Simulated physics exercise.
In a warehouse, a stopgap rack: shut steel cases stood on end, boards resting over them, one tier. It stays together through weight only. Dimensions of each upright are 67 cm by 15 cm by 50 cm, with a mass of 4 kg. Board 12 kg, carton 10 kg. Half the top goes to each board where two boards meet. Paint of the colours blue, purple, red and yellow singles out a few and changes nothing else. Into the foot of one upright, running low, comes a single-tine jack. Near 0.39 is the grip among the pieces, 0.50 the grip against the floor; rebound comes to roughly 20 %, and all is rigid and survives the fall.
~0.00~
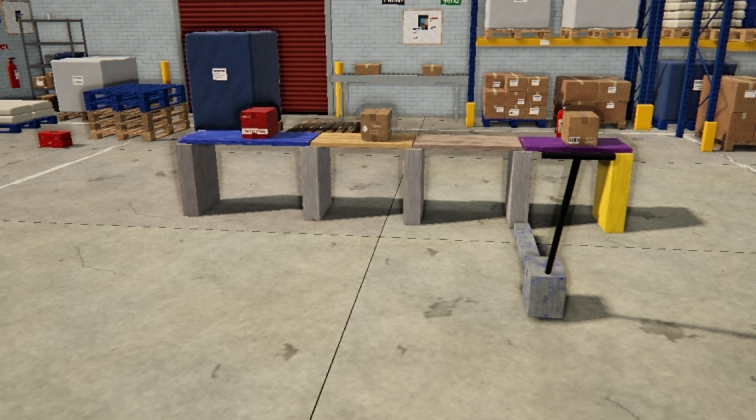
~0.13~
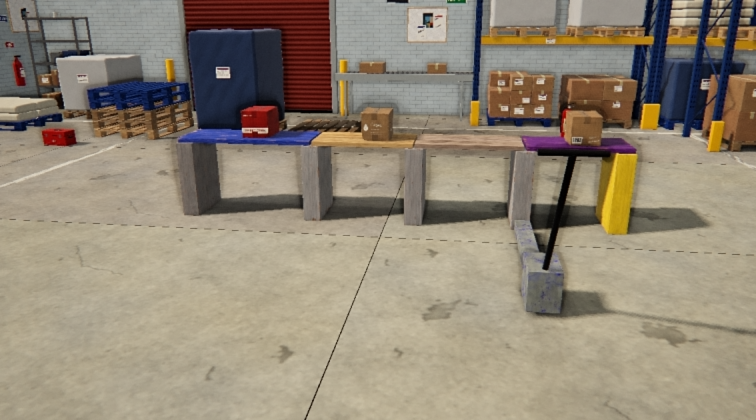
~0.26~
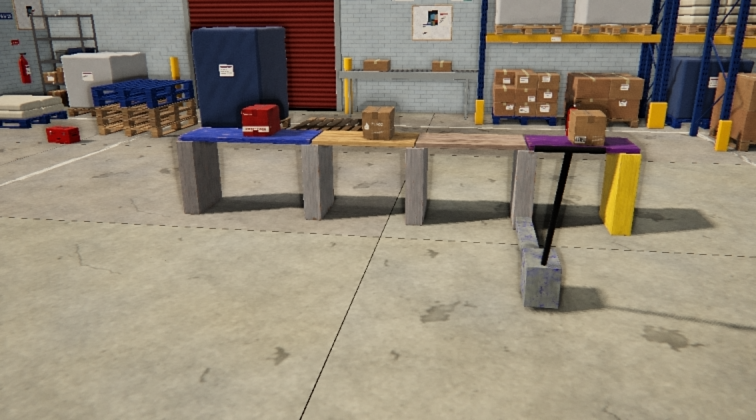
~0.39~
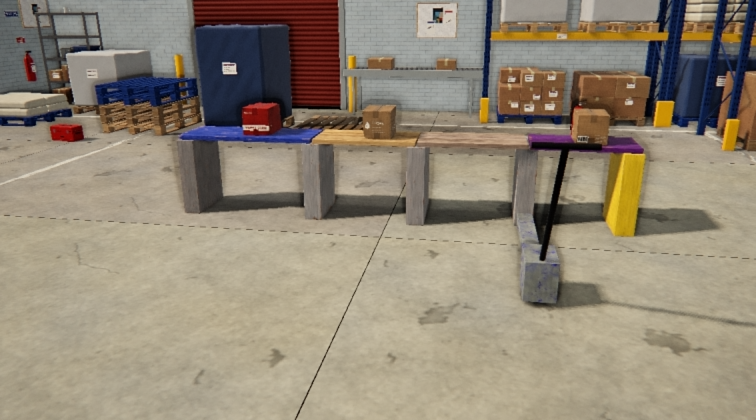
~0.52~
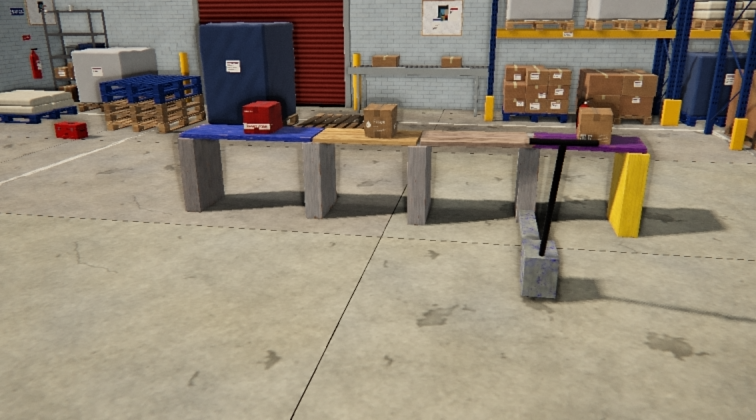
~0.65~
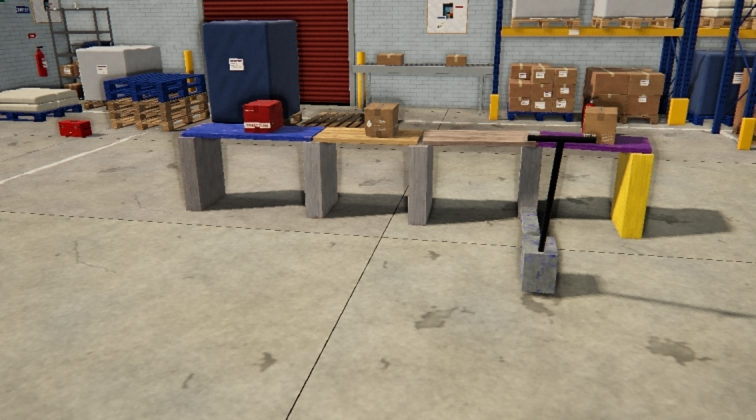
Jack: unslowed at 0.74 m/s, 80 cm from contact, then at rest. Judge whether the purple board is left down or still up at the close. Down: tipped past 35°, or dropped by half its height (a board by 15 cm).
At the close the purple board is down.
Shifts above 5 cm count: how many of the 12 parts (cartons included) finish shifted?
5 have shifted.
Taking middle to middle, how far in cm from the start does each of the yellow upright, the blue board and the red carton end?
The yellow one ends around 50 cm from its start, the blue one around 0 cm and the red one around 0 cm.
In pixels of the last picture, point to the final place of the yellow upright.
End point in last frame: Roughly (680, 224).
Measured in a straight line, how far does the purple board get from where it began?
Roughly 75 cm.
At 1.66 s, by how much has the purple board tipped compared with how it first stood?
Close to 15° of tilt compared with the start.
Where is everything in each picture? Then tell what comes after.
In the first picture (each place is the centre of the face we see best; the camera moves round a little), jack tip (530, 230) 19 cm short; purple board (578, 150); yellow upright (619, 195); red carton (254, 126); all as stacked.
Jack tip (531, 227) 9 cm short, in the second picture.
Jack tip (532, 223) 7 mm in, in the third picture.
Jack tip (533, 220) 10 cm in; one has shifted, in the fourth picture.
Jack tip (535, 216) 20 cm in; purple board (589, 148) moved 41 mm; 4 have shifted, in the fifth picture.
Jack tip (536, 213) 30 cm in; purple board (592, 148) moved 7 cm; yellow upright (637, 198); red carton (257, 120); 4 have shifted, in the sixth picture.
By 1.16 s, 2 of the 12 pieces down; purple board tilted 57°, 21 cm lower.
By 1.66 s, 4 of the 12 pieces down; purple board tilted 13°, 50 cm lower; yellow upright on its side.
When it is over (4.3 s), 4 of the 12 pieces down; purple board 52 cm lower; yellow upright on its side; blue board unmoved. In pixels of the last frame, middles, purple board near (649, 207), yellow upright near (680, 224).
